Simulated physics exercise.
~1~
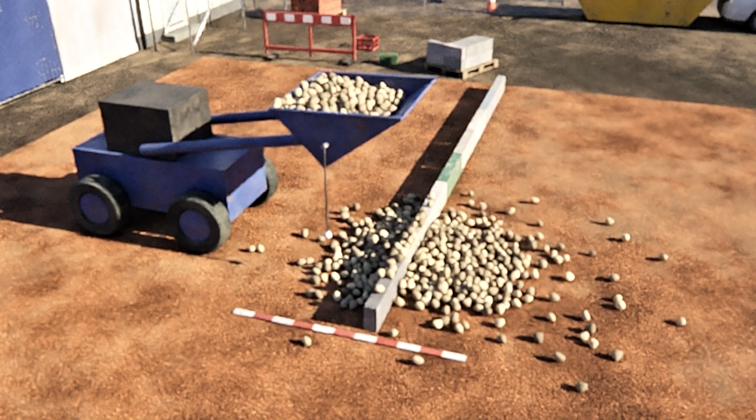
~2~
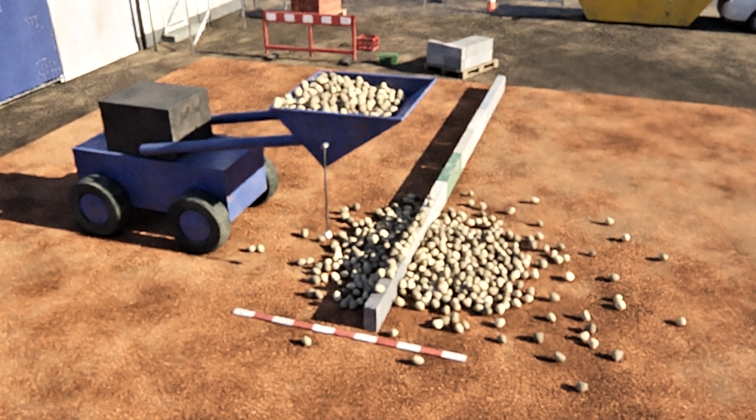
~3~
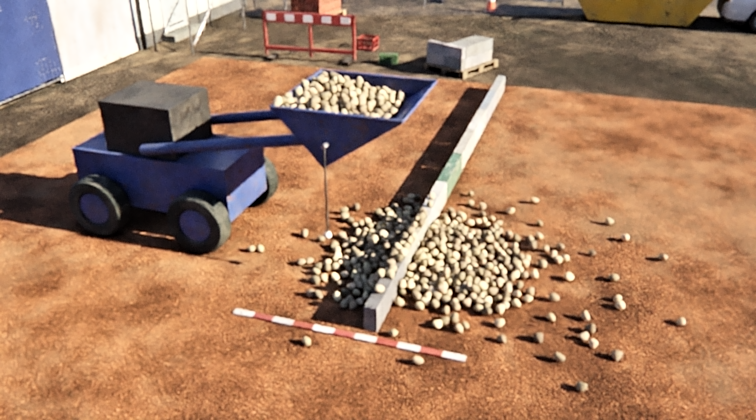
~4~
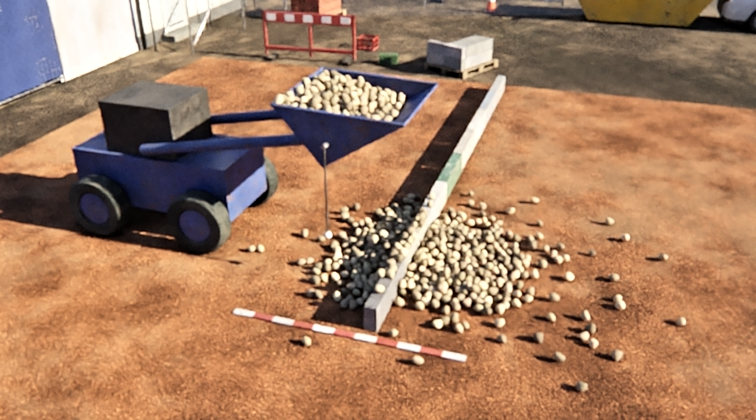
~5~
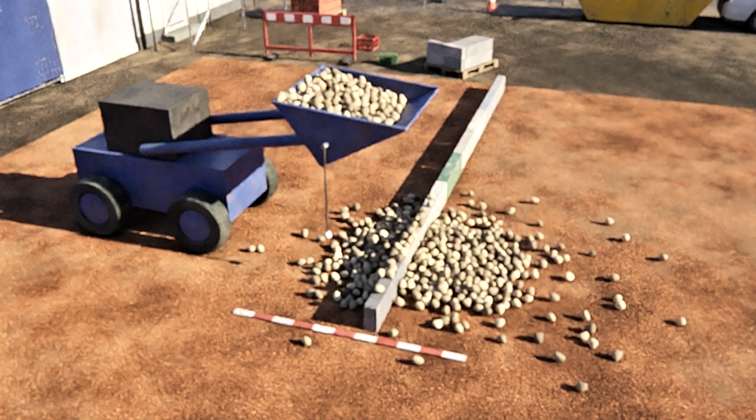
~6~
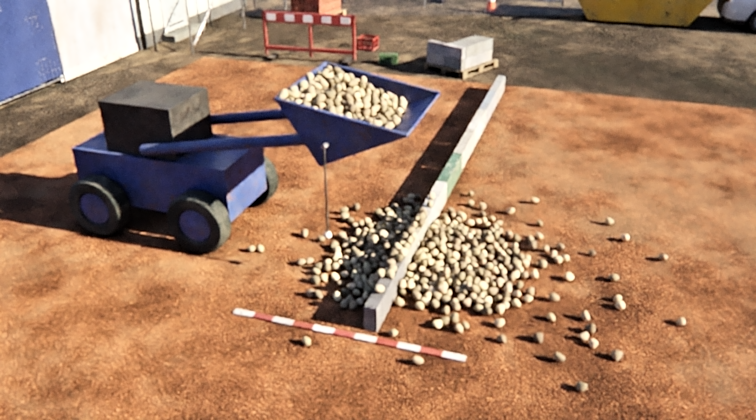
The clip shows a blue wheeled loader holding a raised bucket of round pale stones beside a long kerb with stones heaped around it, as the bucket slowly tilts slightly forward, its right-hand lip dipping a little.
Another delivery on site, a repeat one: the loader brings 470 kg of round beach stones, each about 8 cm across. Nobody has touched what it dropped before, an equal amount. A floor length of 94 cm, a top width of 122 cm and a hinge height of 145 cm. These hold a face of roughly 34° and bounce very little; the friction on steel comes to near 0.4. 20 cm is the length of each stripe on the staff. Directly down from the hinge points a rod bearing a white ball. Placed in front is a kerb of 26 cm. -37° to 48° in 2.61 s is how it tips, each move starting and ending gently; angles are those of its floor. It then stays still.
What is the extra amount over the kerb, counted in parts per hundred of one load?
Close to 91 parts in a hundred.
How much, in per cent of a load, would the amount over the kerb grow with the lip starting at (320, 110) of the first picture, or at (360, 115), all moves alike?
Around 0 and 25 percent respectively.
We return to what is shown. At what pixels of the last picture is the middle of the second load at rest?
(453, 254).
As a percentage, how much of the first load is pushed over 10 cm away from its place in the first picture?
Near 20 per cent, I reckon.
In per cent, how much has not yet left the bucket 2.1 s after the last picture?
Some 0 %, roughly, is held.
Then, 1.4 s after the last picture the floor is at 35°; in per cent of one load, 70 in the bucket, 58 on this side of the kerb, 72 over the kerb; the foremost stones are at (630, 280).
Then, 2.1 s after the last picture the floor is at 48°; in per cent of one load, 0 in the bucket, 58 on this side of the kerb, 142 over the kerb; the foremost stones are at (630, 280).
Then, 2.5 s after the last picture the floor is at 48°; in per cent of one load, 0 in the bucket, 55 on this side of the kerb, 145 over the kerb; the foremost stones are at (630, 280).
Then, 5.2 s after the last picture the floor is at 48°; in per cent of one load, 0 in the bucket, 55 on this side of the kerb, 145 over the kerb; the foremost stones are at (632, 293). Net gain over the kerb, 91.
